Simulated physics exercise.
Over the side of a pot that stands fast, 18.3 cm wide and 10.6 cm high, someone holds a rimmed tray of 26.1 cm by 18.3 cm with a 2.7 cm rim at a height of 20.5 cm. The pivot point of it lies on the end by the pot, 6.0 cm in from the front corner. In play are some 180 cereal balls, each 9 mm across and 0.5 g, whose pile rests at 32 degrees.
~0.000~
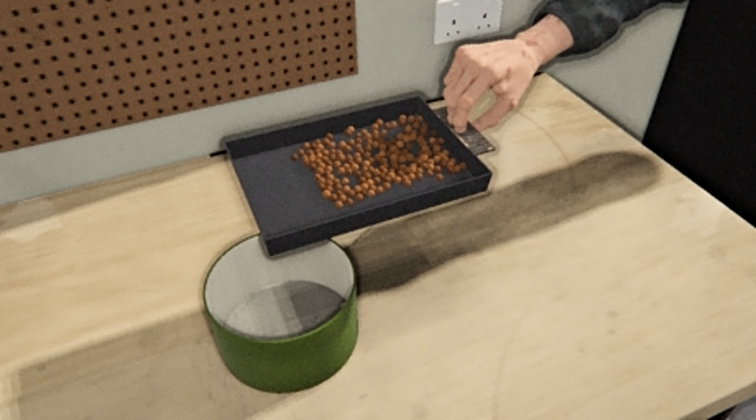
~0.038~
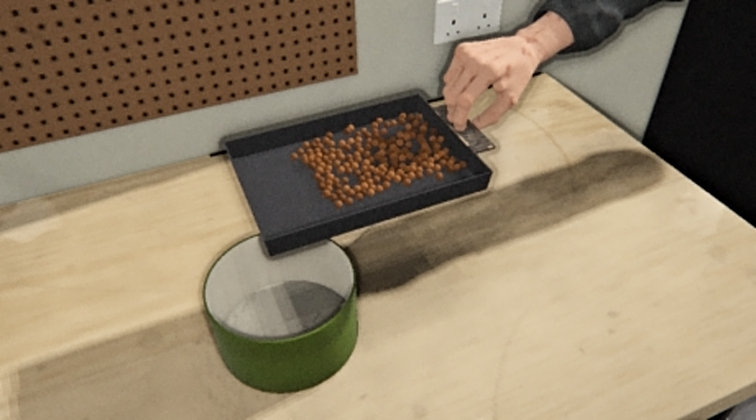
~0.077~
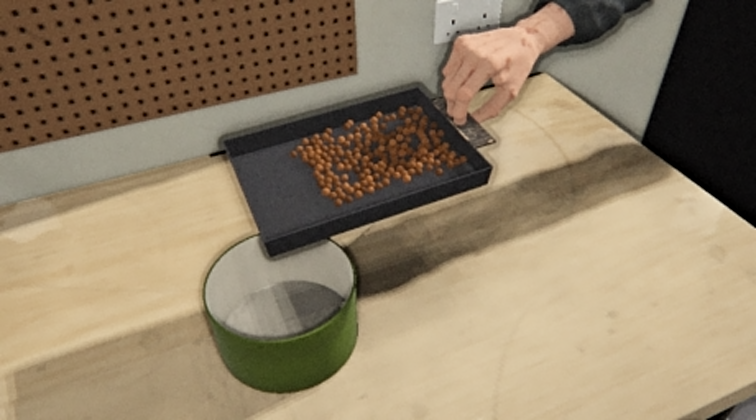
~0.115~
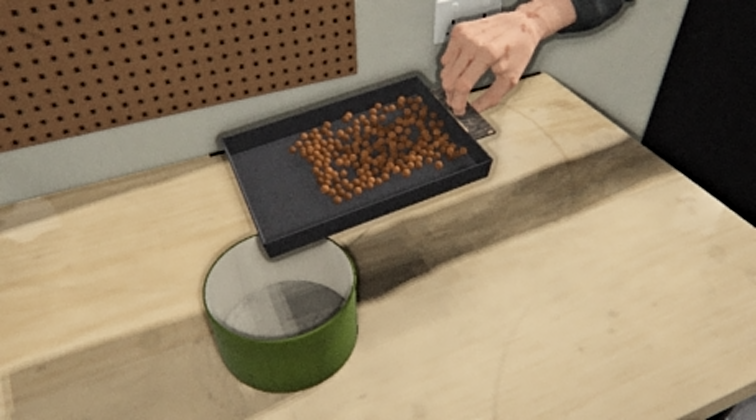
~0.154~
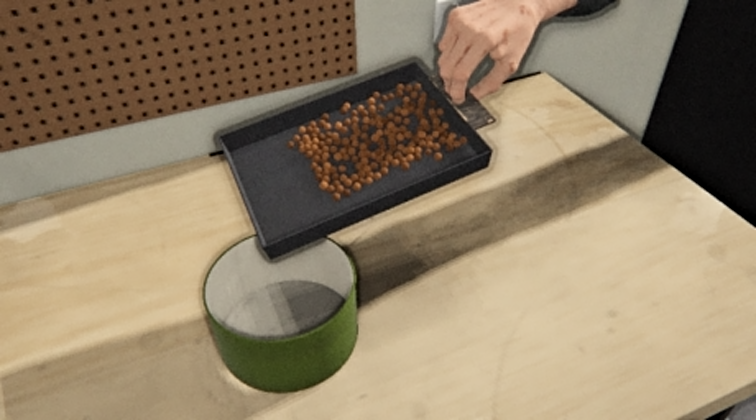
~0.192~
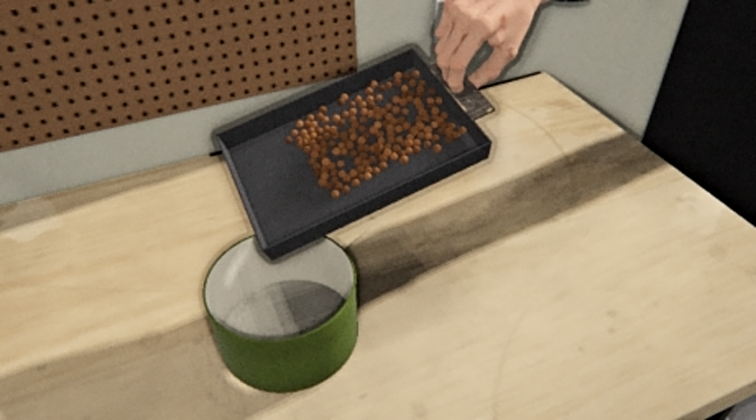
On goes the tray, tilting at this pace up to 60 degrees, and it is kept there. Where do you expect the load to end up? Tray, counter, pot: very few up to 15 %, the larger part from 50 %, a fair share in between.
Tray the larger part; counter a fair share; pot very few.
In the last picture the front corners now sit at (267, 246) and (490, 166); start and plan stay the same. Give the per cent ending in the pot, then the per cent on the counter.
You'd end with pot at 0 and counter at 0.
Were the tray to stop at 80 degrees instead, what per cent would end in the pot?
Pot share: About 30 per cent.
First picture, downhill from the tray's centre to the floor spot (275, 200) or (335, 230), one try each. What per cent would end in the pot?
First try: Around 5 percent; second try: Around 5 percent.
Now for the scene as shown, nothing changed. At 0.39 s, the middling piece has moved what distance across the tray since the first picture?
Roughly 2 cm.
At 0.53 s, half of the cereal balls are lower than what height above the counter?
Around 26 cm up.
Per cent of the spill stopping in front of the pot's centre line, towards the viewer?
I'd put it at around 90 per cent.
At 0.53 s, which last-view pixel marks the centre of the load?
My estimate is roughly (302, 184).
After 0.39 s, tilt 38 degrees; the tray holds 100 %, the pot 0 %.
After 0.53 s, tilt 55 degrees; the tray holds 100 %, the pot 0 %.
After 0.79 s, tilt 60 degrees; the tray holds 80 %, the pot 0 %.
At rest (1.7 s), tray 70 %, counter 20 %, pot 10 %.
